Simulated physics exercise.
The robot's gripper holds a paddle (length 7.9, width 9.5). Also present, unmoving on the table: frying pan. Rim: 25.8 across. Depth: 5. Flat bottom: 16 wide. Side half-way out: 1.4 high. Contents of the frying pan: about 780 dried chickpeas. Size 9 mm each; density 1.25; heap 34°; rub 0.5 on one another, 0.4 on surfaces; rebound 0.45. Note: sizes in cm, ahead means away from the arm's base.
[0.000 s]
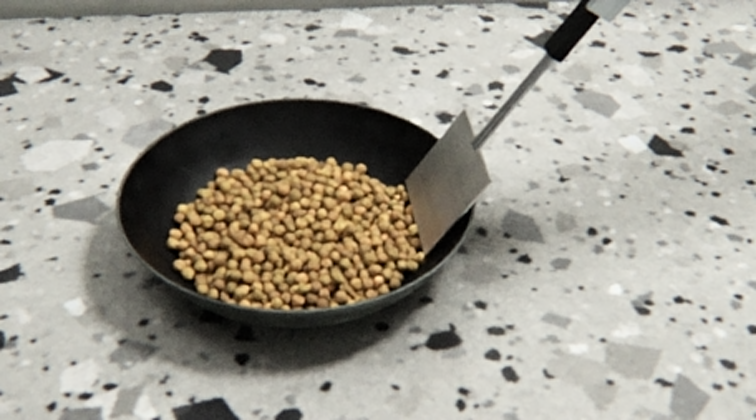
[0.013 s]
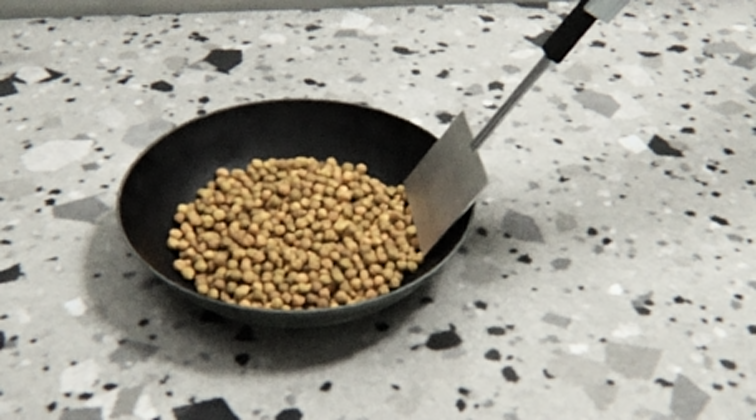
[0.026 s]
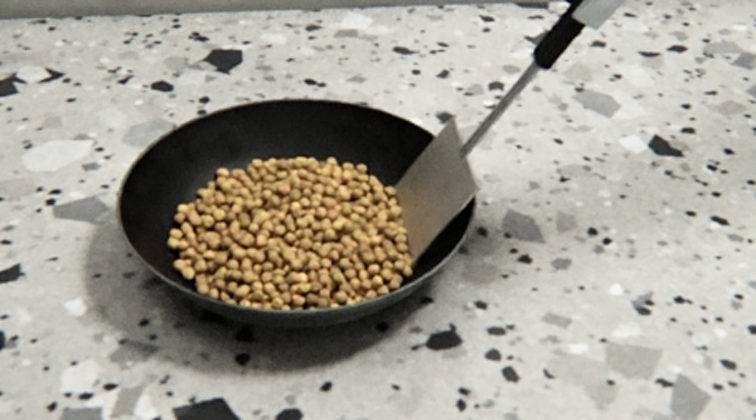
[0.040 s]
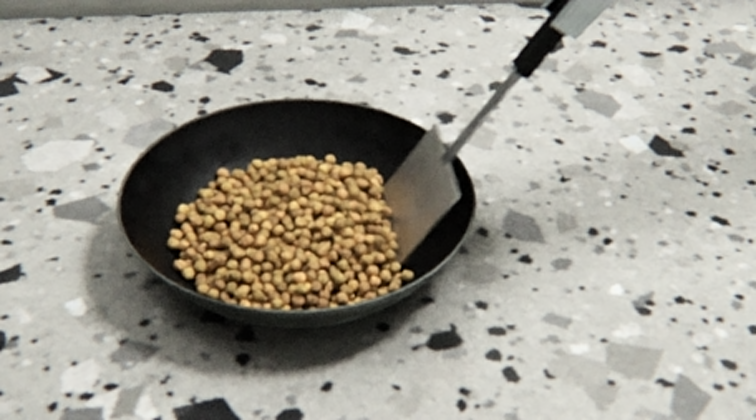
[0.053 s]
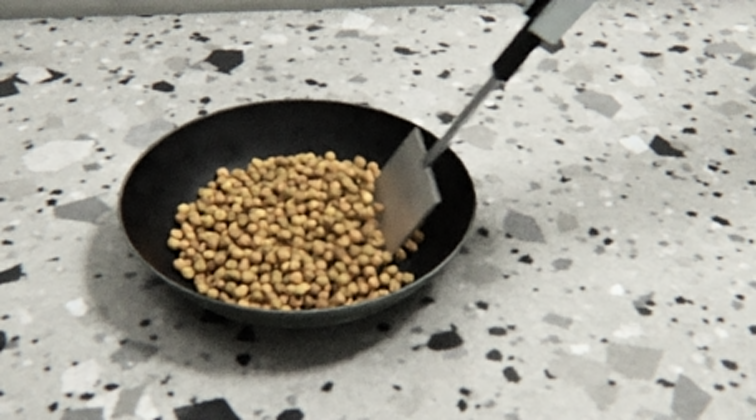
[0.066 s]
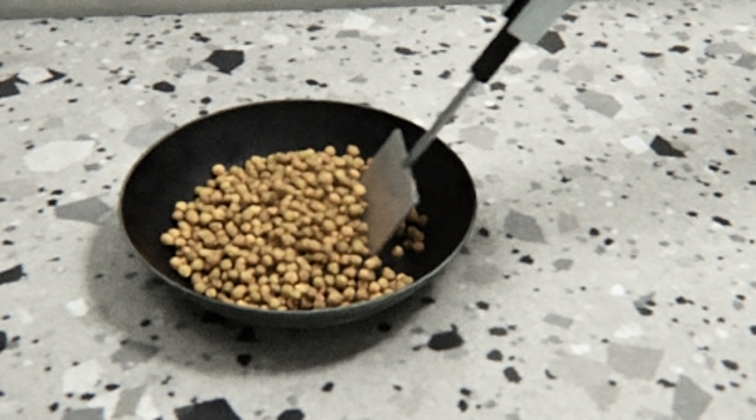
A metal paddle with a black and grey handle moves leftward from the right side of a dark frying pan, pushing into the heap of dried chickpeas and shifting them left, while a few chickpeas slip behind its blade.
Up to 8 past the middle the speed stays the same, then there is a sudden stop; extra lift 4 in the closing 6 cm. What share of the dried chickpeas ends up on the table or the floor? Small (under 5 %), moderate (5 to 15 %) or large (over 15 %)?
Large.
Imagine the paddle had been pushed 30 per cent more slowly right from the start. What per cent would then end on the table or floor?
About 15 in a hundred.
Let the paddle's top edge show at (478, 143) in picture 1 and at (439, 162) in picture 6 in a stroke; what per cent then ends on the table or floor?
Near 10 in a hundred.
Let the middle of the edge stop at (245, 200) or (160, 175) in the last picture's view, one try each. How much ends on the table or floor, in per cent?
Try 1: Approx. 10 %; try 2: Approx. 35 %.
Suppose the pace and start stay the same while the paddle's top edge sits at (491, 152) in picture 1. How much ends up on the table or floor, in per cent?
Roughly 25 percent ends on the table or floor.
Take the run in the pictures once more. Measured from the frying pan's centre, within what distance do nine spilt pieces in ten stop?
Distance: Approx. 70 cm.
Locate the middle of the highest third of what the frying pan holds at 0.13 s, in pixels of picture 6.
I'd put it somewhere near (248, 209).
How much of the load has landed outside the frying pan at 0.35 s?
15 %.
After 0.10 s, sloping 57°, highest piece 8 above the table; 778 in the frying pan.
After 0.13 s, sloping 57°, highest piece 11 above the table; 777 in the frying pan, 1 on the blade or in flight.
After 0.35 s, sloping 57°, highest piece 12 above the table; 589 in the frying pan, 106 on the table or floor, 83 on the blade or in flight.
After 1.40 s, sloping 57°, highest piece 5 above the table; 588 in the frying pan, 190 on the table or floor.
In the end, 588 in the frying pan, 190 on the table or floor. That is 24 % on the table or floor.
